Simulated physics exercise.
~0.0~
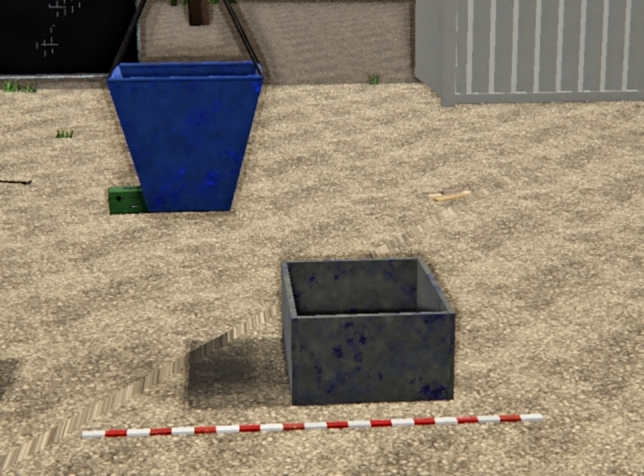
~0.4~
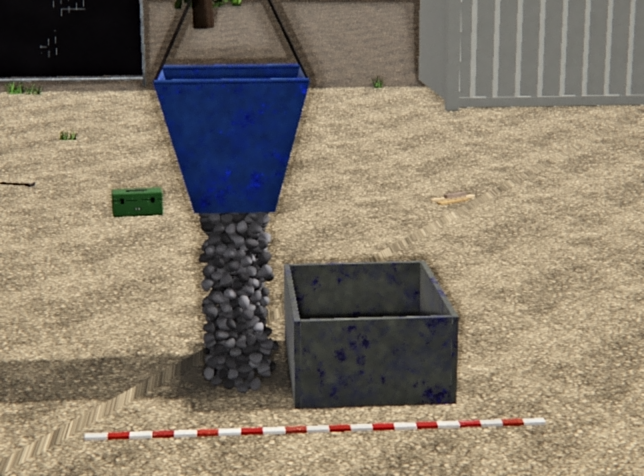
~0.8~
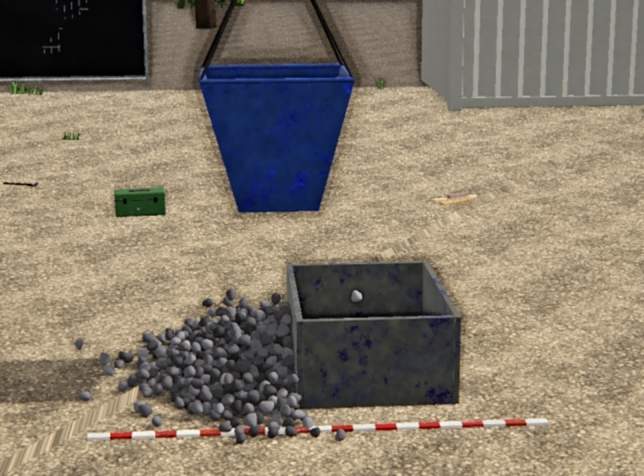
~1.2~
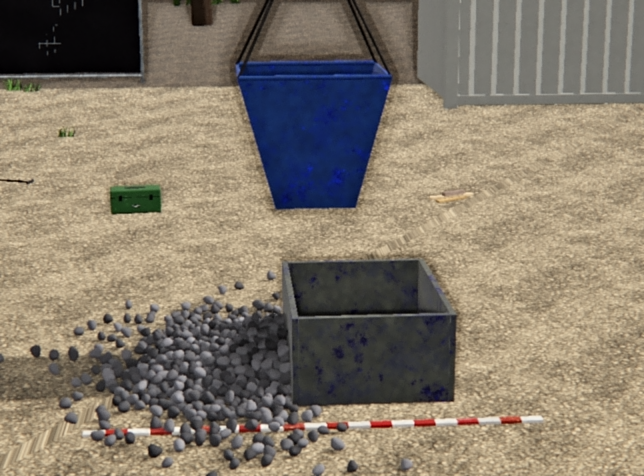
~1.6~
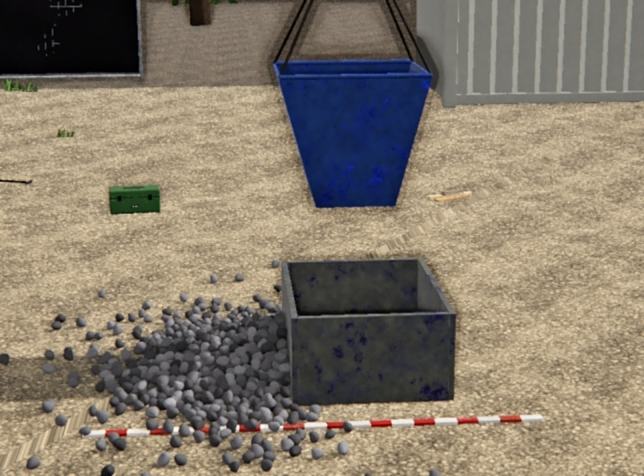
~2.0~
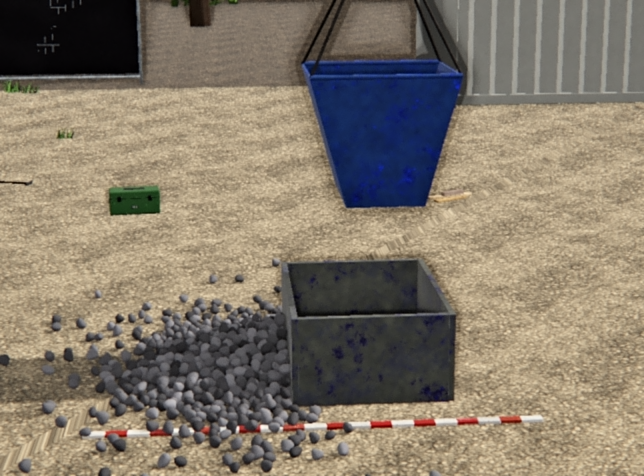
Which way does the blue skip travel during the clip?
The blue skip travels to the right, passing above the grey bin.
